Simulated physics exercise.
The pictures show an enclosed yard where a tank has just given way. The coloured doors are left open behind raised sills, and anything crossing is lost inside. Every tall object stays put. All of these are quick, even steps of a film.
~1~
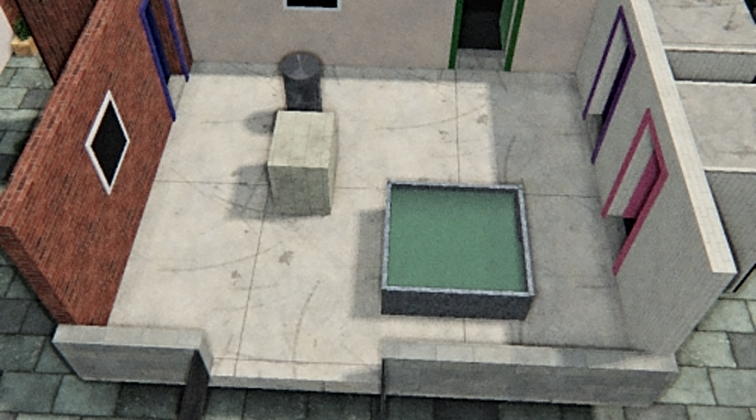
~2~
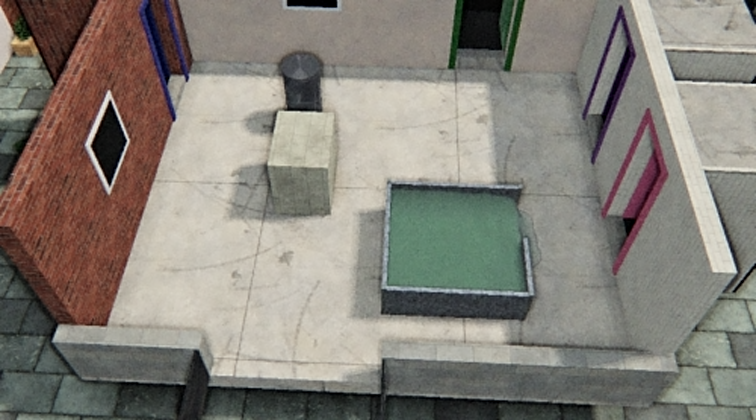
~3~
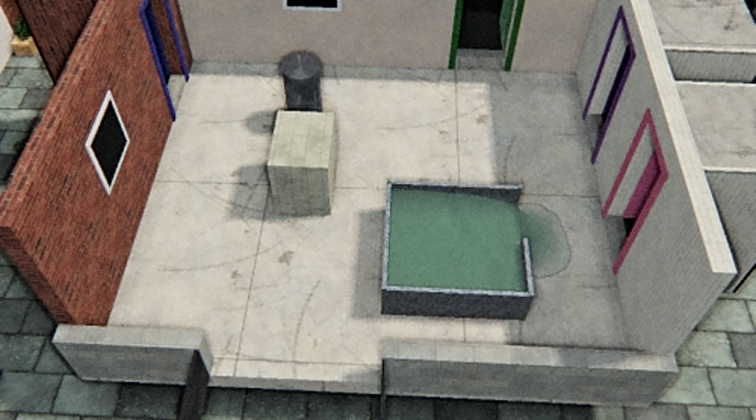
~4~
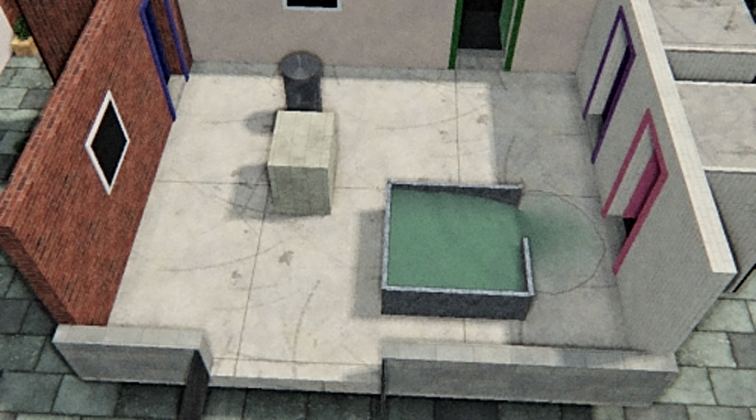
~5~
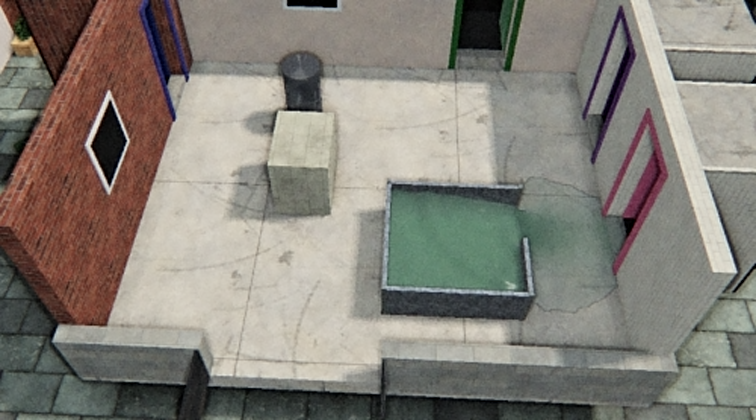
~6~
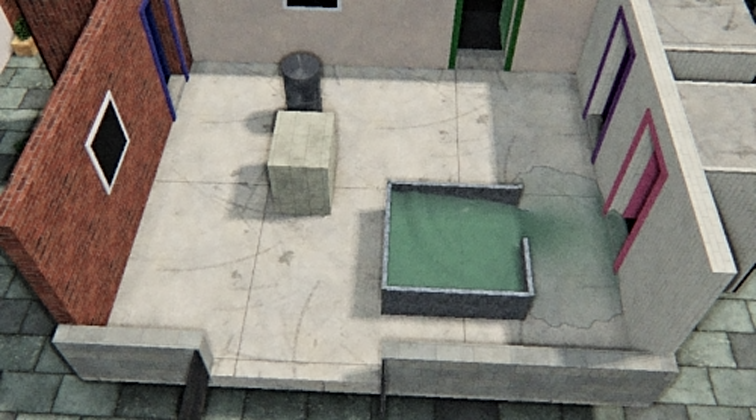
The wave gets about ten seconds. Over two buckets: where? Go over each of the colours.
Purple door no, pink door yes, blue door no, green door no.
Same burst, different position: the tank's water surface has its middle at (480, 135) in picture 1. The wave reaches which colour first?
The one in purple.
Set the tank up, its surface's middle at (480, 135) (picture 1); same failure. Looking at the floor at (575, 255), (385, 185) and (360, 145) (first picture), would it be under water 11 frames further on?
Taking the three spots in turn, I'd say drenched, then spared, then spared.
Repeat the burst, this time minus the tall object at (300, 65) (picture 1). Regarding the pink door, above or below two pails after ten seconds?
Record: Pink door is beyond the limit.
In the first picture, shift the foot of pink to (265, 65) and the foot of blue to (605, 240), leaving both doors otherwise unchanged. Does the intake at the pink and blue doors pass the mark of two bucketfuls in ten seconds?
As I see it, pink does not reach it and blue crosses the line.
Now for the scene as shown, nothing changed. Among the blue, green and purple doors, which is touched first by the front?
My answer: The purple door.
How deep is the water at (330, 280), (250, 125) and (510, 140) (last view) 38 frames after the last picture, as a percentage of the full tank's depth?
First 0, next 0, last 4 in a hundred.
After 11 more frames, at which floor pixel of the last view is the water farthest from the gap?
The farthest wet spot is near (576, 79).
A moment on, water covers 10 % of the floor; the purple door wet at the sill, nothing in, the pink door over two buckets in, the blue door not reached, the green door not reached.
Next, water covers 20 % of the floor; the purple door wet at the sill, nothing in, the pink door far over two buckets in, the blue door not reached, the green door not reached.
Then, water covers 30 % of the floor; the purple door wet at the sill, nothing in, the pink door far over two buckets in, the blue door not reached, the green door wet at the sill, nothing in.
Later, water covers 55 % of the floor; the purple door wet at the sill, nothing in, the pink door far over two buckets in, the blue door not reached, the green door wet at the sill, nothing in.
In the end, water covers 75 % of the floor; the purple door wet at the sill, nothing in, the pink door far over two buckets in, the blue door wet at the sill, nothing in, the green door wet at the sill, nothing in.
